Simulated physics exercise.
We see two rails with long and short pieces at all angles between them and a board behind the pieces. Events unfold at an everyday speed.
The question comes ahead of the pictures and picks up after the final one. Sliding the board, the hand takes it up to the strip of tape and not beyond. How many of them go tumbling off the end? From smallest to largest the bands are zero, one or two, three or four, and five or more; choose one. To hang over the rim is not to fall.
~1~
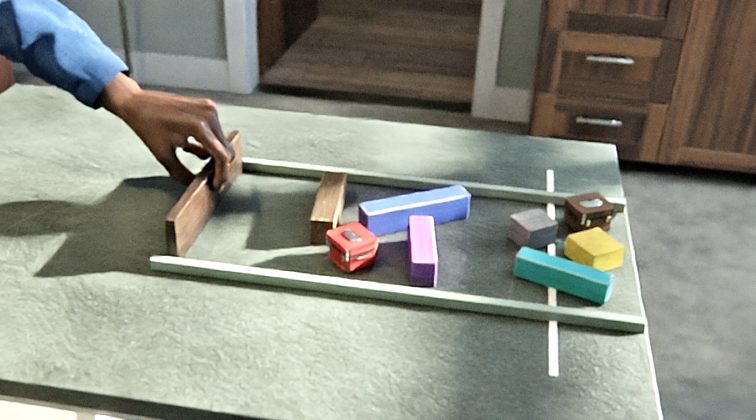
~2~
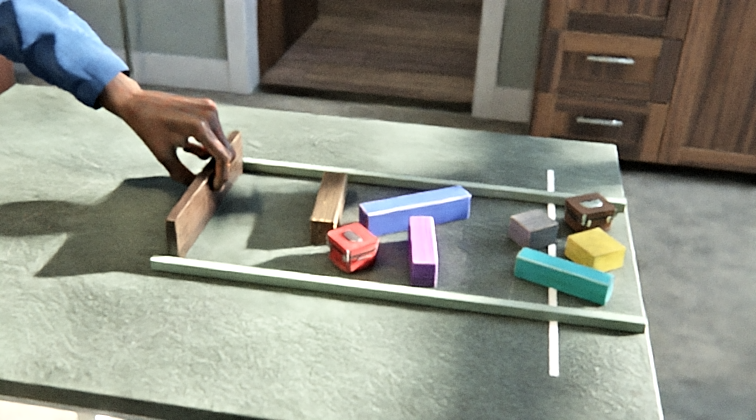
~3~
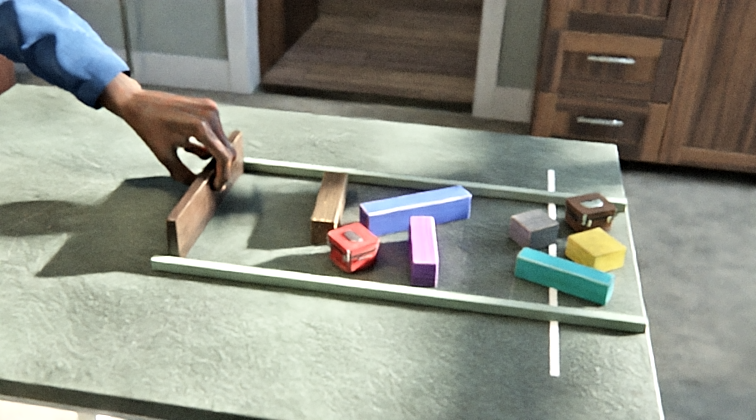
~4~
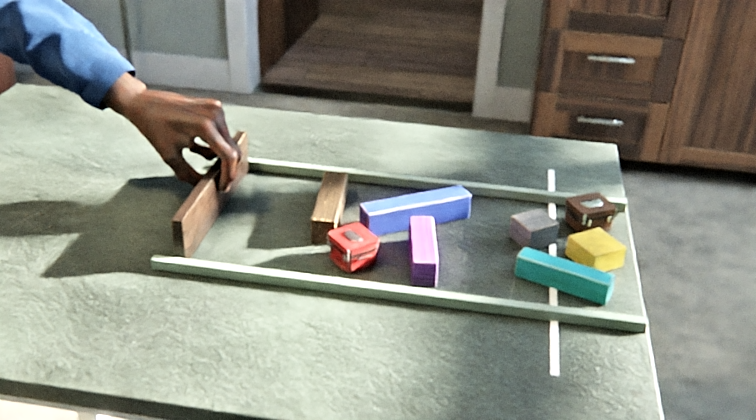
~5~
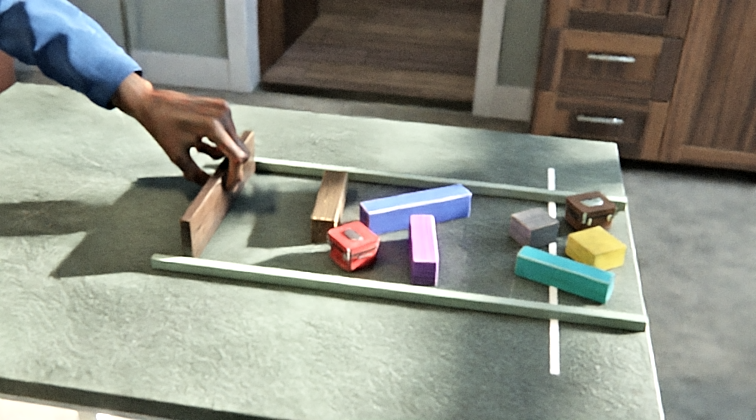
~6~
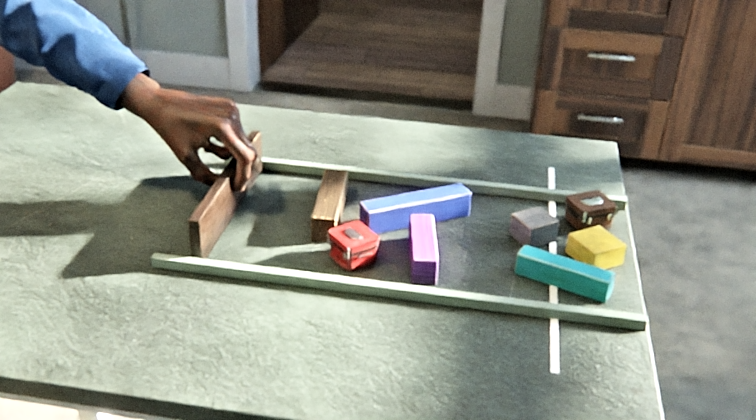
The right band is one or two.
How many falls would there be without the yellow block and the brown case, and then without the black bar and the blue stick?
Try one: 1; try two: 0.
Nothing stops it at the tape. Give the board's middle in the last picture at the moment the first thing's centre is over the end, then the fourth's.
First: Around (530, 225). Next: Around (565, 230).
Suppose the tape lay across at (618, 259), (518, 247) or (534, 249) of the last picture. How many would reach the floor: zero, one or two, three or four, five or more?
Trial 1 - five or over; trial 2 - no fall at all; trial 3 - not one.
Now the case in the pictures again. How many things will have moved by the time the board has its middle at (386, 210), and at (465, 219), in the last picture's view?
Counting first: 4, next 6.
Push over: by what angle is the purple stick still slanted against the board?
The angle is some 0°.
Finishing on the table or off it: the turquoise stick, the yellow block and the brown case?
Turquoise stick - gone, yellow block - gone, brown case - still on top.
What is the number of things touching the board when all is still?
It's 2.
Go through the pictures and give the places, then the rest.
In the first frame, yellow block (594, 251); brown case (588, 215); turquoise stick (563, 275); board (208, 192); tape (552, 254).
In the second frame, brown case (589, 215); blue stick (415, 212).
In the third frame, turquoise stick (564, 276); red case (353, 249).
In the fourth frame, yellow block (595, 251); purple stick (422, 251).
In the fifth frame, brown case (589, 213); board (222, 192).
In the sixth frame, yellow block (596, 248); brown case (589, 212); turquoise stick (564, 273); board (229, 192); tape (553, 251).
A little later, none off yet; yellow block at rest near (596, 248); brown case at rest near (589, 212); turquoise stick at rest near (564, 273).
When it is over, the number that fall off is one or two; down, turquoise stick and yellow block.
